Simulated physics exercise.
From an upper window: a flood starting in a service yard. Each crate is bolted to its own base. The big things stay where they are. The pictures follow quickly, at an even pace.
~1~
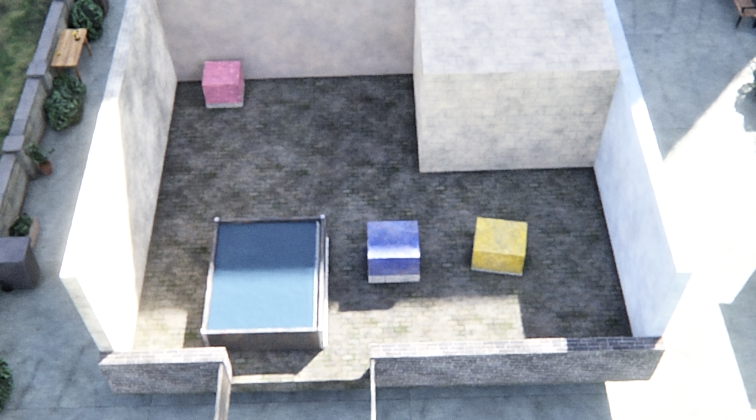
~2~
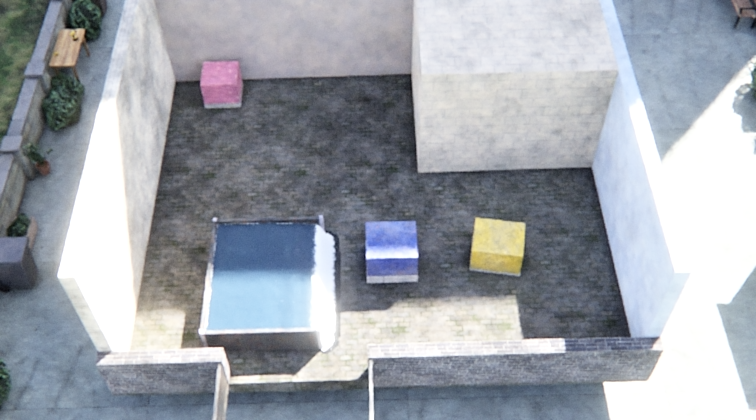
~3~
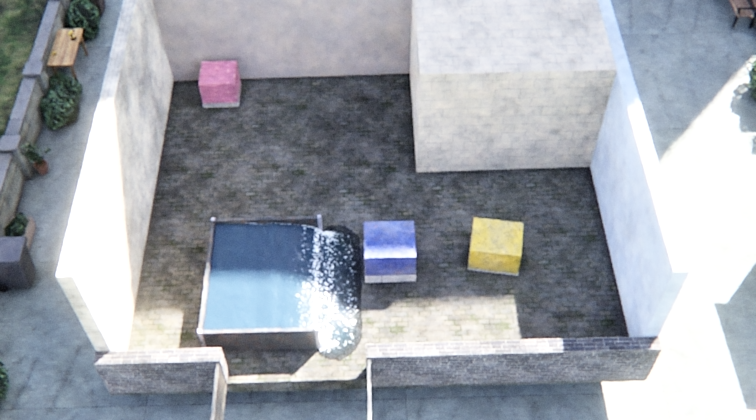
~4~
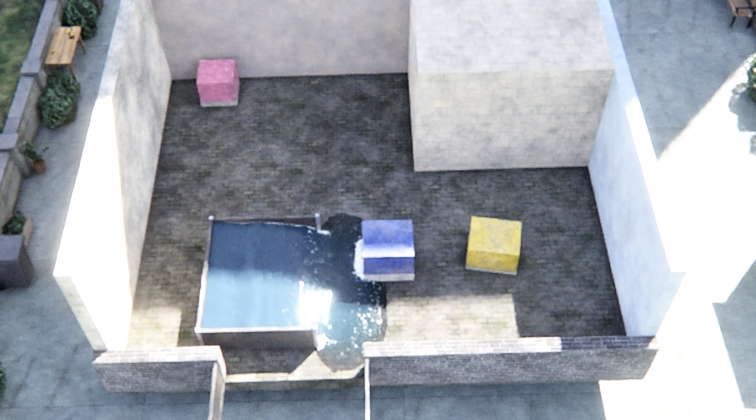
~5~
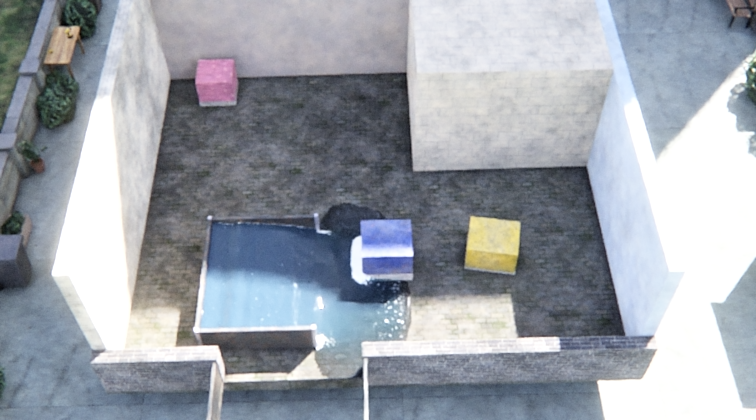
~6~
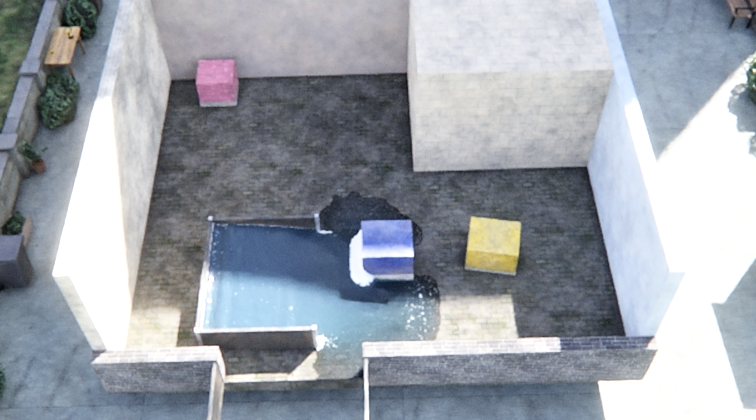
A walled, paved service yard is seen from high above, its pale walls enclosing dark paving partly lit by sun near the front. A square tank of blue water stands at the lower left, with a blue block and a yellow block to its right and a pink one at the upper left. The tank's right side opens and glittering water pours rightward, surrounding the blue block and spreading over the paving, while the view barely shifts.
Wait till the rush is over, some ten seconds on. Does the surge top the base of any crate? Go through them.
The pink crate escapes dry; the yellow crate is wetted; the blue crate is wetted.
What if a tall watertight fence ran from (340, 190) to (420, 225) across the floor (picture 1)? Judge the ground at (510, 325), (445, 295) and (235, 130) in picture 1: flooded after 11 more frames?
One after the other: Awash, under water, no water.
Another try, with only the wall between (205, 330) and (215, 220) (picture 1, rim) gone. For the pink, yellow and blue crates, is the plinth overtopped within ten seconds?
In short: The pink one is topped; the yellow one is spared; the blue one is spared.
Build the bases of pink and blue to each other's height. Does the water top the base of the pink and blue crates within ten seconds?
Then: The pink one stays dry, the blue one is soaked.
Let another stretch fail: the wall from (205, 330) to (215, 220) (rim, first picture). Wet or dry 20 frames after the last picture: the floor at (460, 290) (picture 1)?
At that place: Dry.
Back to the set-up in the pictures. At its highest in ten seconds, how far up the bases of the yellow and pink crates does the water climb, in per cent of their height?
Roughly 280 per cent, then 80 per cent.
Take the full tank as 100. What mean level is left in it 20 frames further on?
Some 26 per cent.
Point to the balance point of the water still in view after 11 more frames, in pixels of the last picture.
I would point to (369, 284).
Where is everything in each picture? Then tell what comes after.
The first picture shows still water in the water tank at (267, 274).
In the second picture, the front is at a hidden place, out from the gap at (320, 284).
In the third picture, the front is at a hidden place, out from the gap at (318, 285).
In the fourth picture, the front is at a hidden place, out from the gap at (316, 284).
In the fifth picture, water pours out at (315, 284) and has run to a hidden place.
In the sixth picture, water pours out at (315, 285) and has run to (430, 337).
A moment on, water covers 25 % of the floor; the pink crate not reached, the yellow crate water round its plinth, the blue crate water round its plinth.
Next, water covers 40 % of the floor; the pink crate not reached, the yellow crate water round its plinth, the blue crate water round its plinth.
Then, water covers 55 % of the floor; the pink crate not reached, the yellow crate water round its plinth, the blue crate water round its plinth.
Later, water covers 60 % of the floor; the pink crate water round its plinth, the yellow crate water round its plinth, the blue crate water round its plinth.
In the end, water covers 85 % of the floor; the pink crate stayed above the water, the yellow crate was topped, the blue crate was topped.
